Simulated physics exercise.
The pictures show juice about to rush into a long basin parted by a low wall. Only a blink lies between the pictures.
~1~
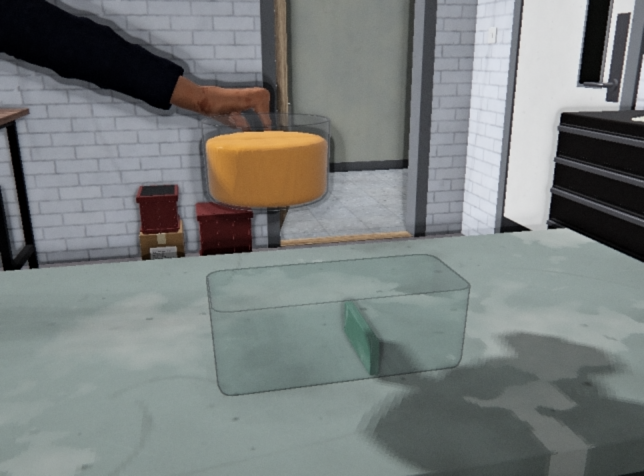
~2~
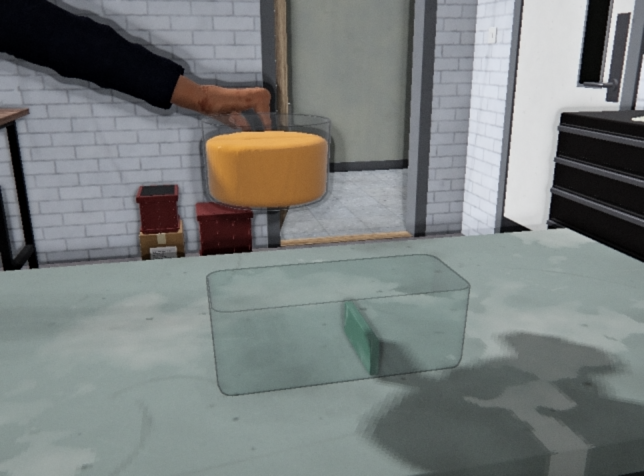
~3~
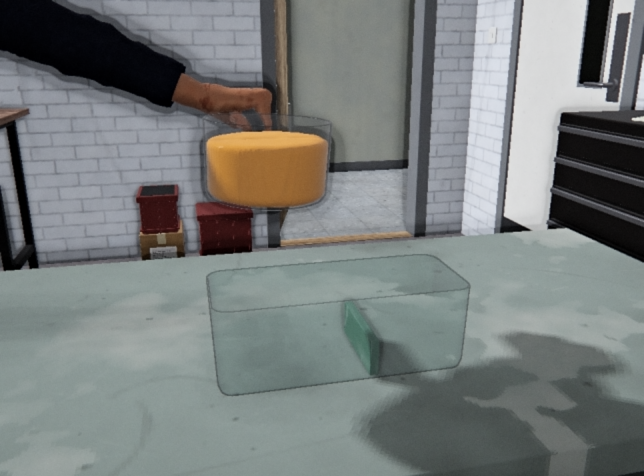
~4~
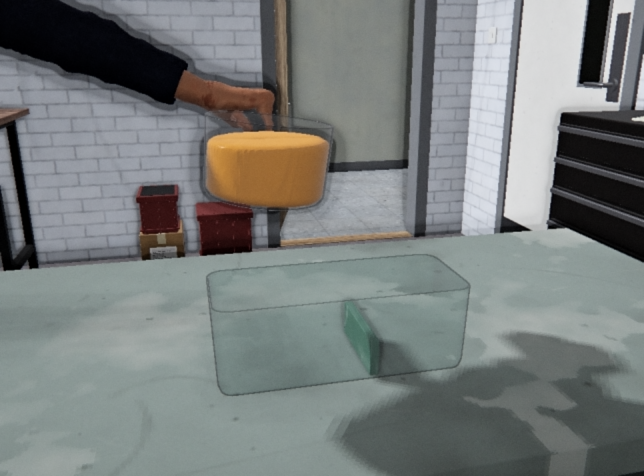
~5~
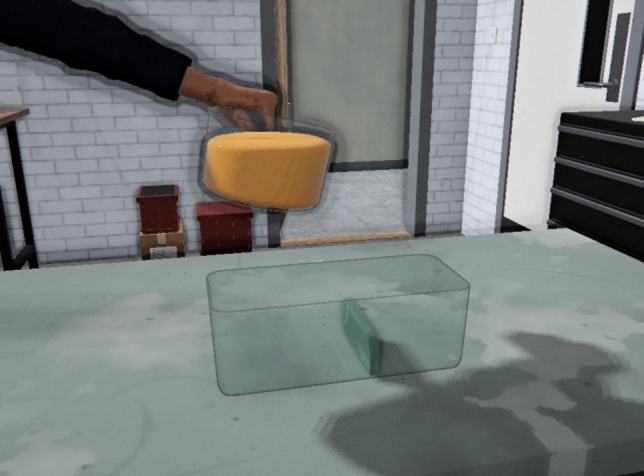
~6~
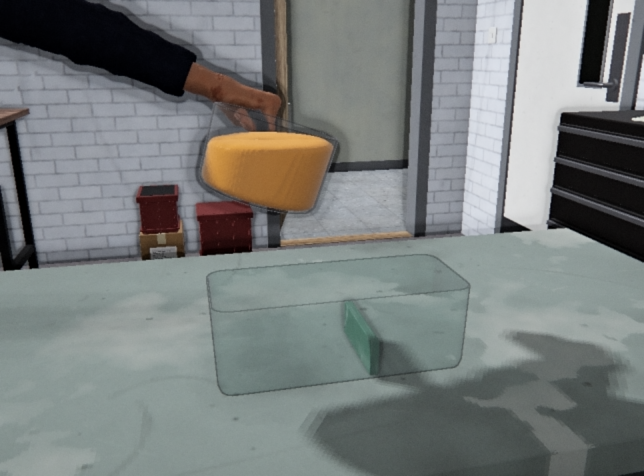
A hand slowly tilting a clear container of orange juice to the right above a long transparent basin with a low green divider.
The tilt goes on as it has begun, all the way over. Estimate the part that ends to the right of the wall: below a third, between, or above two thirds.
It comes to between a third and two thirds.
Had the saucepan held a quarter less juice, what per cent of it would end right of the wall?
About 50 per cent.
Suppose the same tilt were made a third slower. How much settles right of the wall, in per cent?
About 70 per cent.
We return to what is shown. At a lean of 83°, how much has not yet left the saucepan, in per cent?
Roughly 55 in a hundred.
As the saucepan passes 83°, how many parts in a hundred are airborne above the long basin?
Roughly 35 in a hundred.
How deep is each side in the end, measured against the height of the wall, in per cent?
Near 40 on the left, 70 on the right.
A moment on, the saucepan is tipped on its side and 54 per cent is still to pour, 0 is left of the wall and 9 right of it.
Next, the saucepan is tipped right over and 8 per cent is still to pour, 17 is left of the wall and 62 right of it.
Then the saucepan is tipped right over and 0 per cent is still to pour, 43 is left of the wall and 54 right of it.
Later the saucepan is tipped right over and 0 per cent is still to pour, 48 is left of the wall and 50 right of it.
At rest 48 per cent lies left of the wall, 50 right of it and 2 outside.
